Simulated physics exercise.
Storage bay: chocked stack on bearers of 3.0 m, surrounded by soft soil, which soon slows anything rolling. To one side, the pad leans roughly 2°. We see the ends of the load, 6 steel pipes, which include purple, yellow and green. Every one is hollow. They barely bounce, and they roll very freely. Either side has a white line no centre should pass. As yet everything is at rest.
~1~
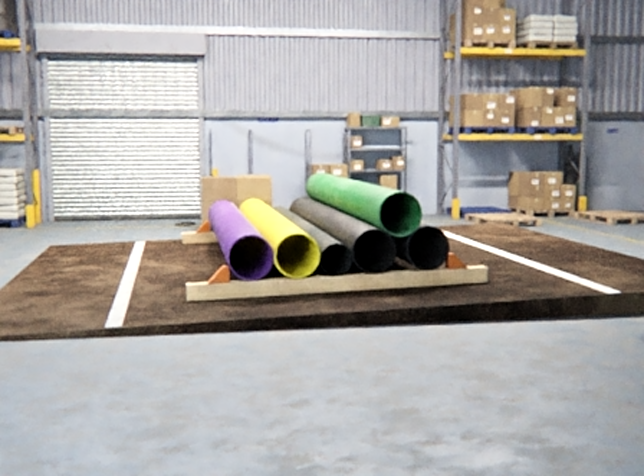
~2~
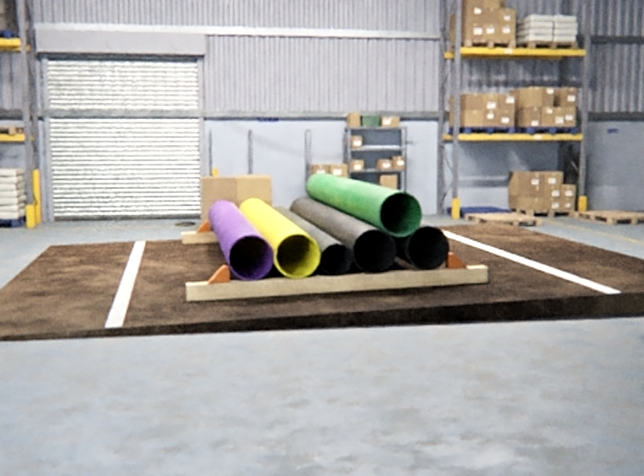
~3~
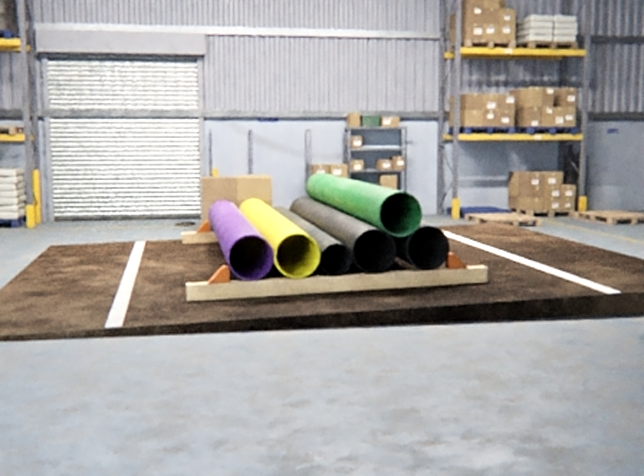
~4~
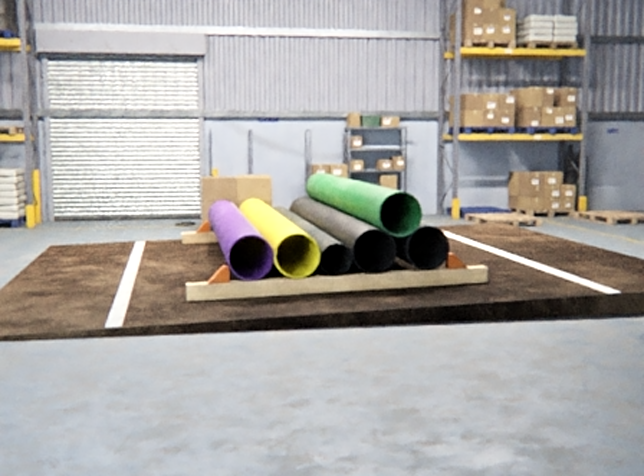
A green pipe rests on a row of purple, yellow and dark pipes, all motionless.
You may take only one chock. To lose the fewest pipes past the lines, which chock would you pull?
I would pull the right one.
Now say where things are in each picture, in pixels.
The first picture shows purple (251, 258), yellow (297, 255), green (401, 214); the pad slopes 2° down to the left; 5 of the 6 form the bottom row; at rest.
The second picture shows purple (251, 258), yellow (297, 255), green (401, 214); nothing moves.
The third picture shows purple (251, 258), yellow (297, 255), green (401, 214); both chocks in; lines at (120, 306) and (570, 277); all still.
The fourth picture shows purple (251, 258), yellow (297, 255), green (401, 214); all still.
If it is the left, after 3.0 s, purple is on the bearers, 5 cm from the bearers' left end, rolling left; yellow is on the bearers, 50 cm from the bearers' left end, rolling left; green is on the bearers, 110 cm from the bearers' right end; 0 of 6 have crossed.
If it is the left, in the end, purple is past the left line; yellow is past the left line; green is on the bearers, 10 cm from the bearers' left end; 3 of 6 have crossed.
If it is the right, after 0.8 s, purple is on the bearers, 60 cm from the bearers' left end; yellow is on the bearers, 105 cm from the bearers' left end; green is up on others, 90 cm from the bearers' right end; 0 of 6 have crossed.
If it is the right, in the end, purple is on the bearers, 60 cm from the bearers' left end; yellow is on the bearers, 105 cm from the bearers' left end; green is up on others, 90 cm from the bearers' right end; 0 of 6 have crossed.
